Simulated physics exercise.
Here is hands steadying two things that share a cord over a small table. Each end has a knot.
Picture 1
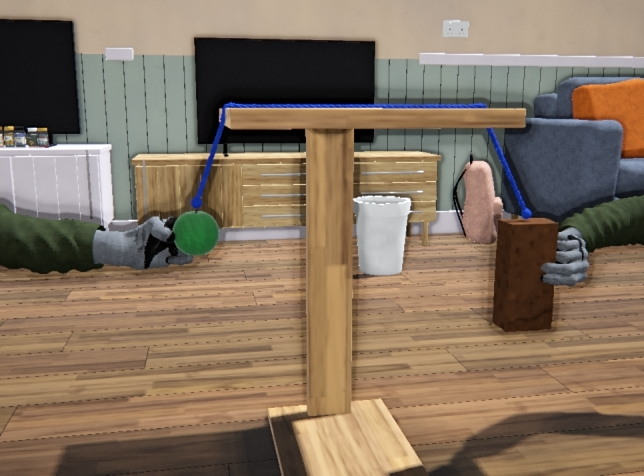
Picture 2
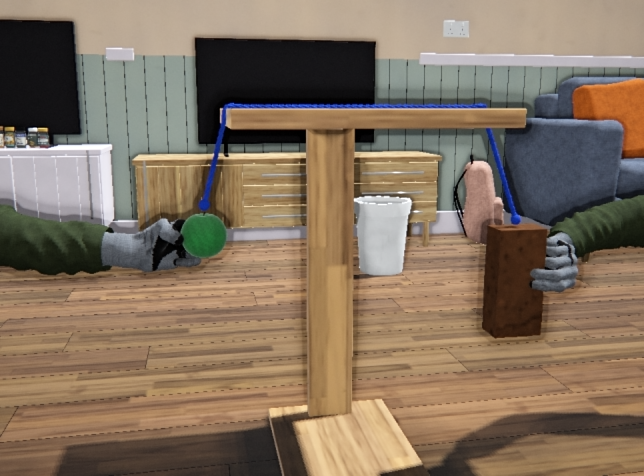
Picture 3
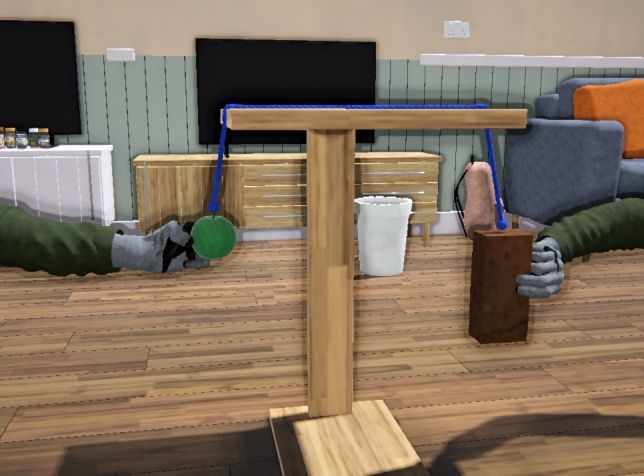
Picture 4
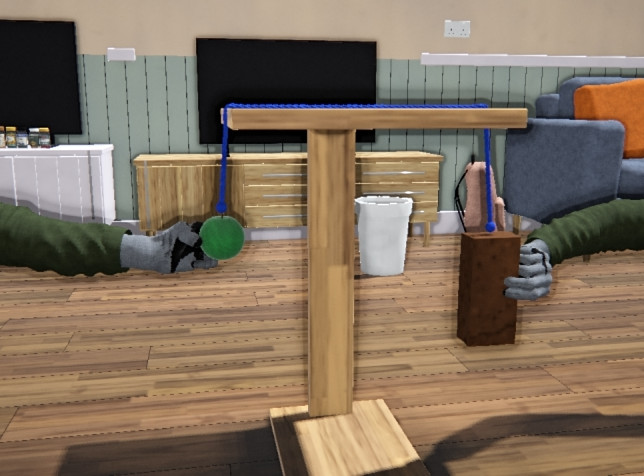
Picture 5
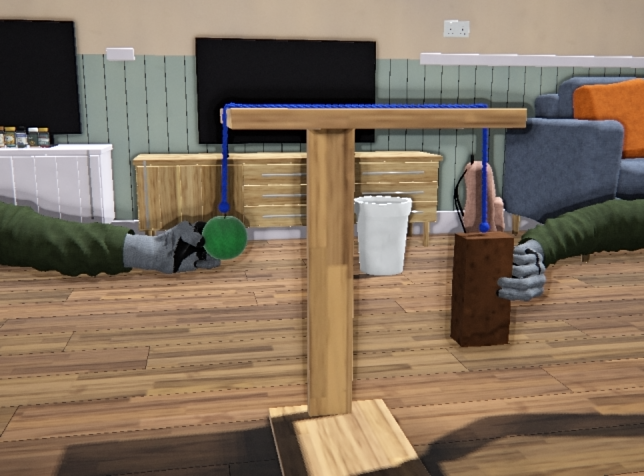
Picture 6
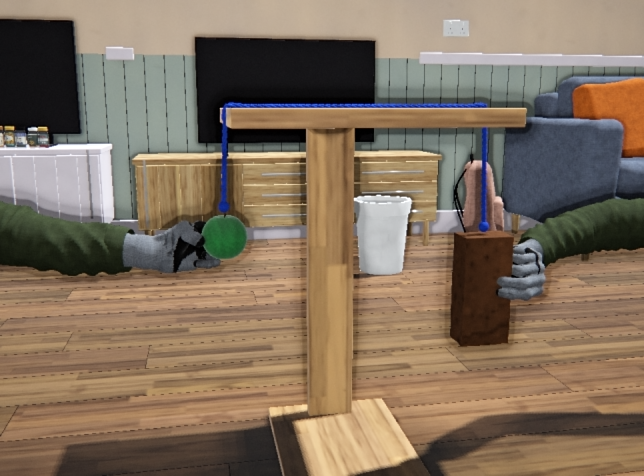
A green ball and a brown block, tied to a blue cord over a wooden stand, were moved slightly inward by two gloved hands until both cord ends hung straight, then stayed nearly still.
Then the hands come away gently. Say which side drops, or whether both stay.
Rightward motion.
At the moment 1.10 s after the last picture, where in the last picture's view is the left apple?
Estimated centre: Close to (483, 84).
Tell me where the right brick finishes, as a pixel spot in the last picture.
Its middle sits at (455, 421).
Then, 0.52 s after the last picture, left apple pulled up onto the top near (233, 71); right brick lower near (470, 392).
Then, 1.10 s after the last picture, left apple pulled up onto the top near (483, 84); right brick down on the floor near (459, 418).
Then, 1.56 s after the last picture, left apple lower near (587, 386); right brick down on the floor near (453, 420).
At rest, left apple down on the floor; right brick down on the floor near (455, 421). The cord is pulled to the right.
